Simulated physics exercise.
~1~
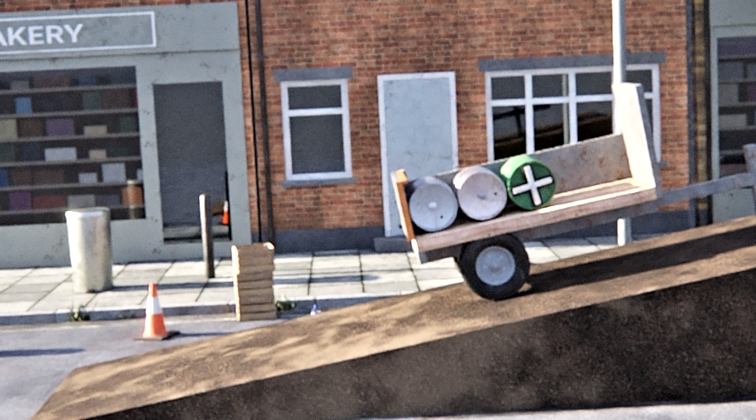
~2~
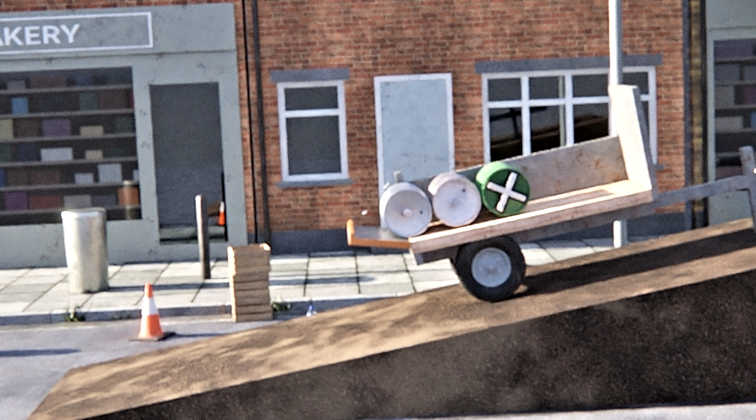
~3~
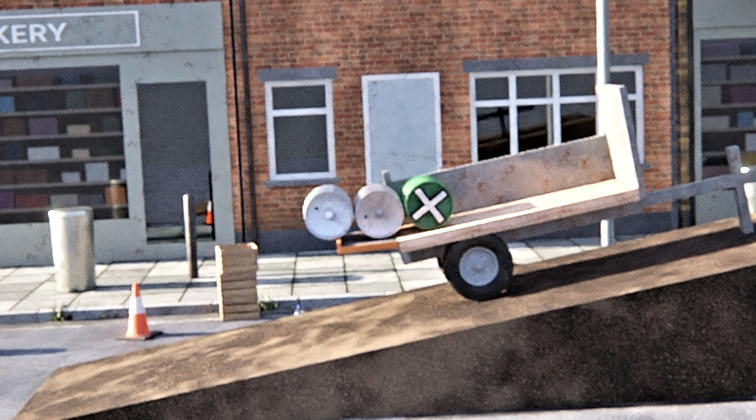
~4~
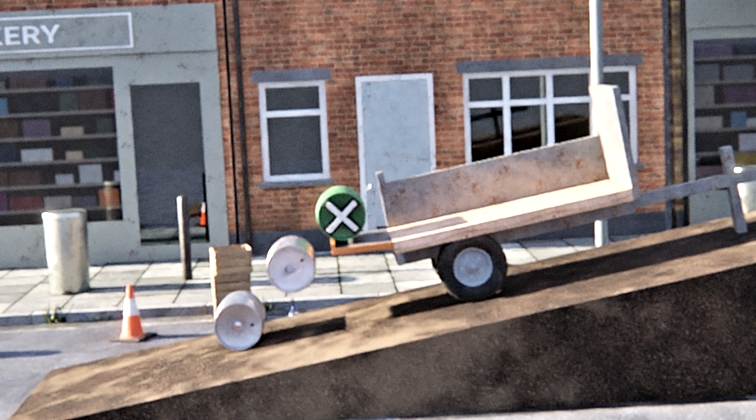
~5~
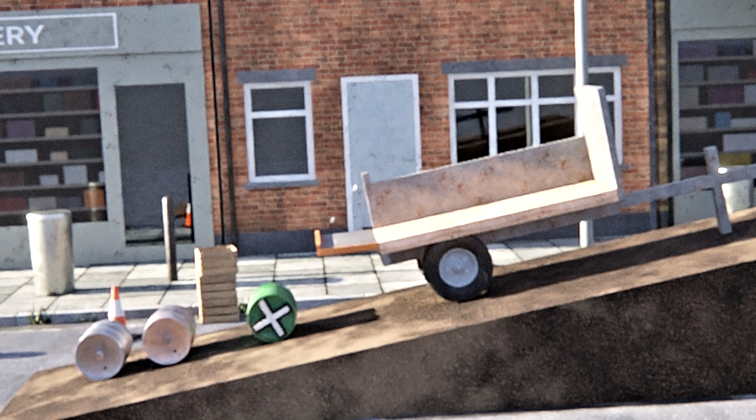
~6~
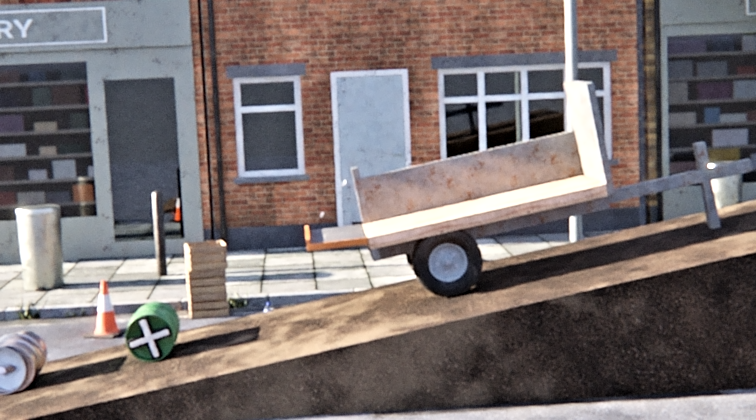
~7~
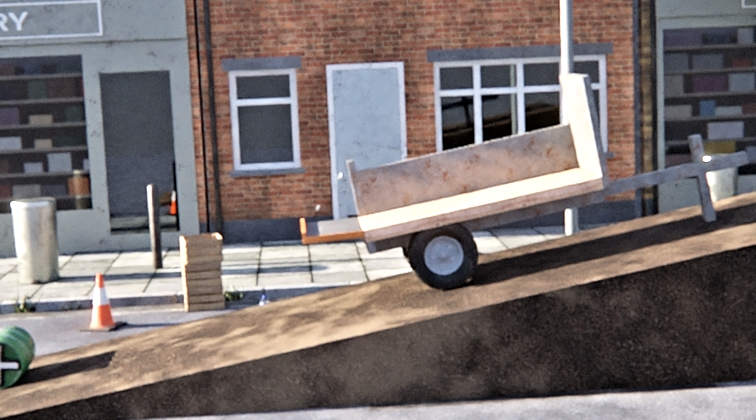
Three kegs roll left off a tilted trailer and down the ramp, the green one last.
